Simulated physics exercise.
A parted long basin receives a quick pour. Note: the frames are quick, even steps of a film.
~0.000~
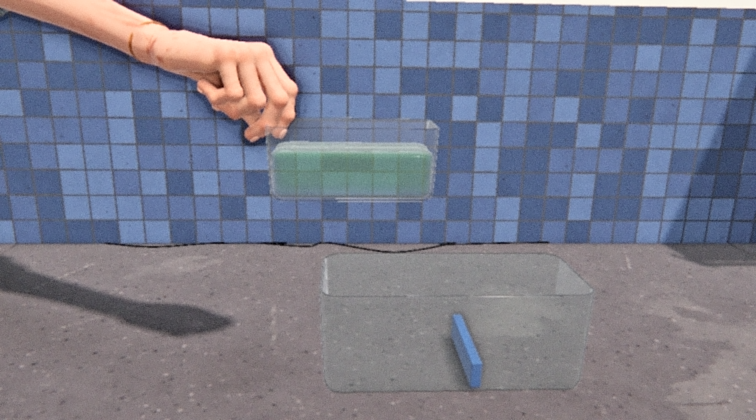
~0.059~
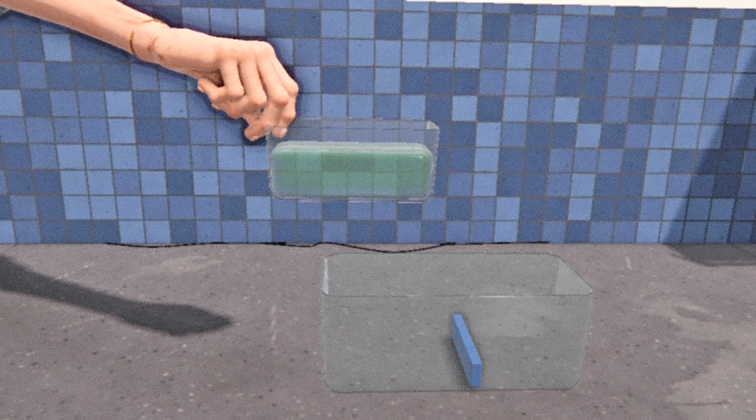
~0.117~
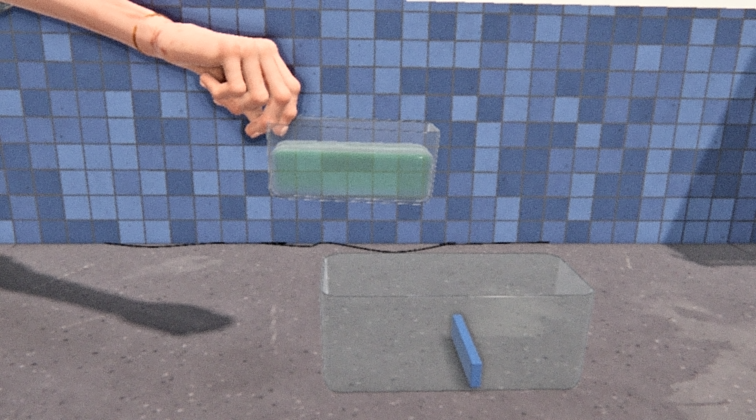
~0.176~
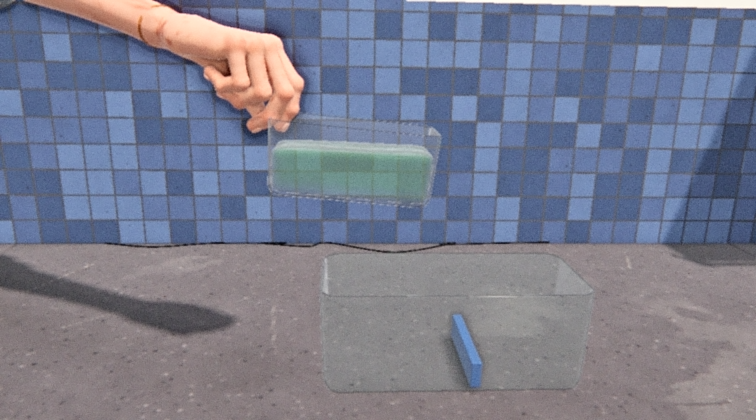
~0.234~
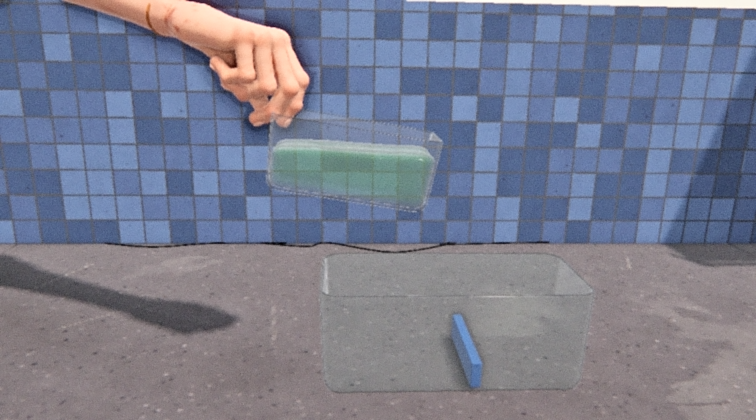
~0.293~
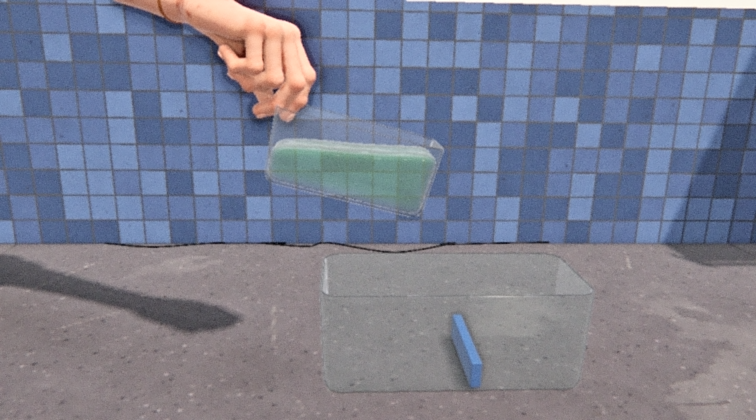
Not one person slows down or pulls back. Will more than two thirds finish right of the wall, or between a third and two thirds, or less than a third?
Right of the wall there will be between a third and two thirds.
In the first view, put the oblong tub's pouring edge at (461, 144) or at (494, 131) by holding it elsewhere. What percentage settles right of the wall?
Start one gives some 60 %, start two some 65 %.
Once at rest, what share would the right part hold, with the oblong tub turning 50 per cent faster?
I'd say close to 40 per cent.
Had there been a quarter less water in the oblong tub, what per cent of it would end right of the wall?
About 45 percent.
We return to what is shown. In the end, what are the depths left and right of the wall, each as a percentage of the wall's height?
The left reads 50 in a hundred and the right 80 in a hundred.
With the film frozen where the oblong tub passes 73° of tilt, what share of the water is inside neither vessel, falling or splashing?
It's about 35 per cent.
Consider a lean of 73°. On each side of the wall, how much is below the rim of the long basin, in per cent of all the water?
The left part holds close to 5 per cent, the right part close to 25.
A moment on, the oblong tub is tipped part way and 35 per cent is still to pour, 3 is left of the wall and 26 right of it.
Next, the oblong tub is tipped right over and 4 per cent is still to pour, 36 is left of the wall and 54 right of it.
Then the oblong tub is tipped right over and 0 per cent is still to pour, 46 is left of the wall and 53 right of it.
Later the oblong tub is tipped right over and 0 per cent is still to pour, 46 is left of the wall and 53 right of it.
At rest 46 per cent lies left of the wall, 52 right of it and 2 outside.
